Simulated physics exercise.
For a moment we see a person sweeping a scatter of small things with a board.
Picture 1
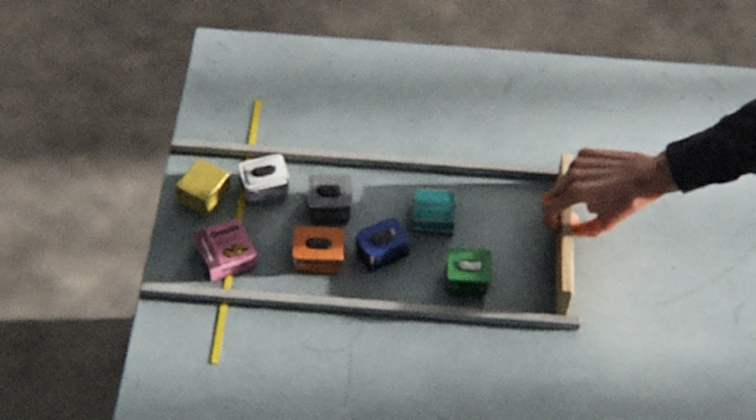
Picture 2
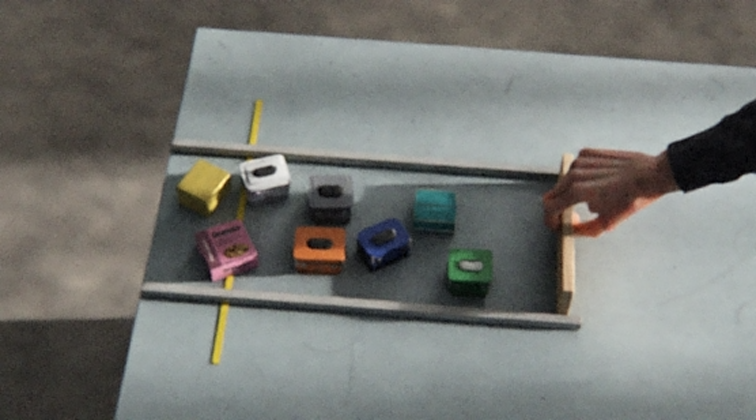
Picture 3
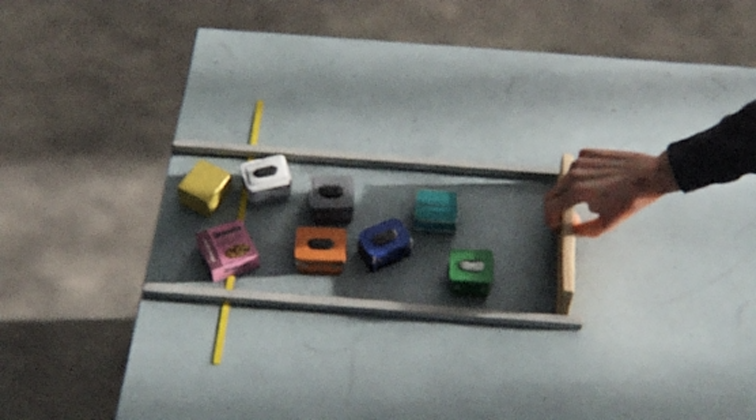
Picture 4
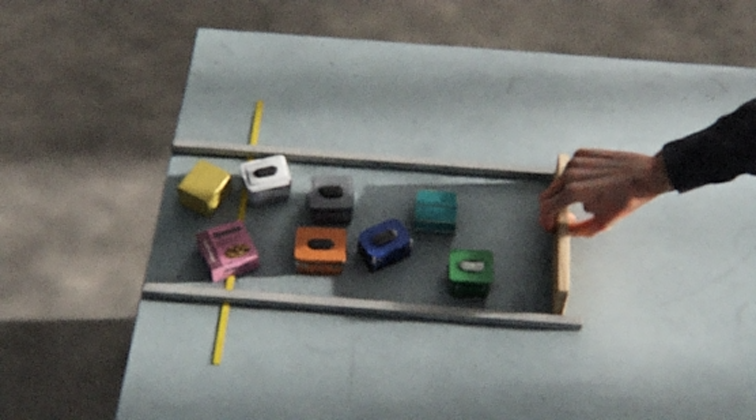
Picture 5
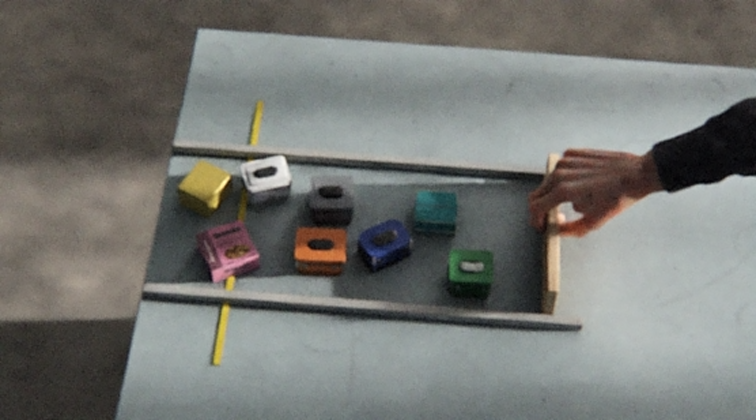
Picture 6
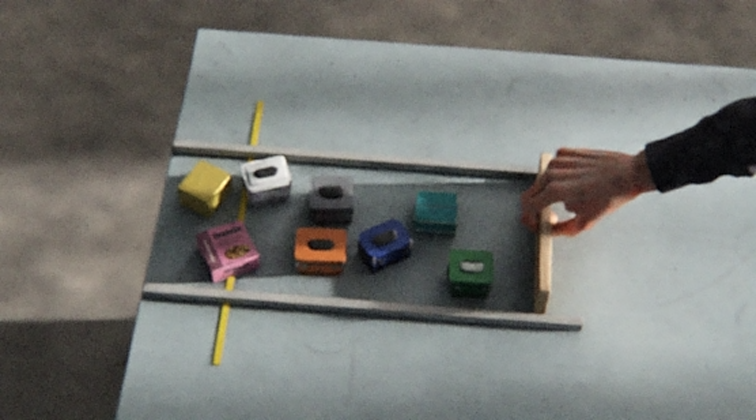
On a pale tabletop, a hand holding a wooden board at rest, then sliding it slightly left towards small coloured boxes lying still.
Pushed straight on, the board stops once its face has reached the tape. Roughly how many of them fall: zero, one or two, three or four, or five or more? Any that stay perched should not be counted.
Three or four.
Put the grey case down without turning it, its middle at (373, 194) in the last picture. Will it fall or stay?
Grey case: Safe.
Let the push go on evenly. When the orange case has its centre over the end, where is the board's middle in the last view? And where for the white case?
Approx. (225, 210) / approx. (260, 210) for the other.
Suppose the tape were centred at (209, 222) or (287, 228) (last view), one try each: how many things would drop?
You'd find 5 and then 1 on the floor.
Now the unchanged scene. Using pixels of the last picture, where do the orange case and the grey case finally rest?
The orange case ends up near (166, 242), and the grey case near (181, 189).
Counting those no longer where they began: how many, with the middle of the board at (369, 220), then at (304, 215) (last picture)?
It comes to 6 for the first spot, 8 for the other.
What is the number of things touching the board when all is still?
3 in contact.
Soon after, none off yet; yellow block at rest near (205, 189); pink box at rest near (228, 251); white case at rest near (267, 181).
Then, none off yet; yellow block at rest near (205, 189); pink box at rest near (228, 251); white case moving near (258, 179).
Further on, none off yet; yellow block tipped a little near (154, 187); pink box moved about its own width near (161, 244); white case moved well along near (189, 163).
At rest, the number that fall off is three or four; fallen, white case, pink box and yellow block.
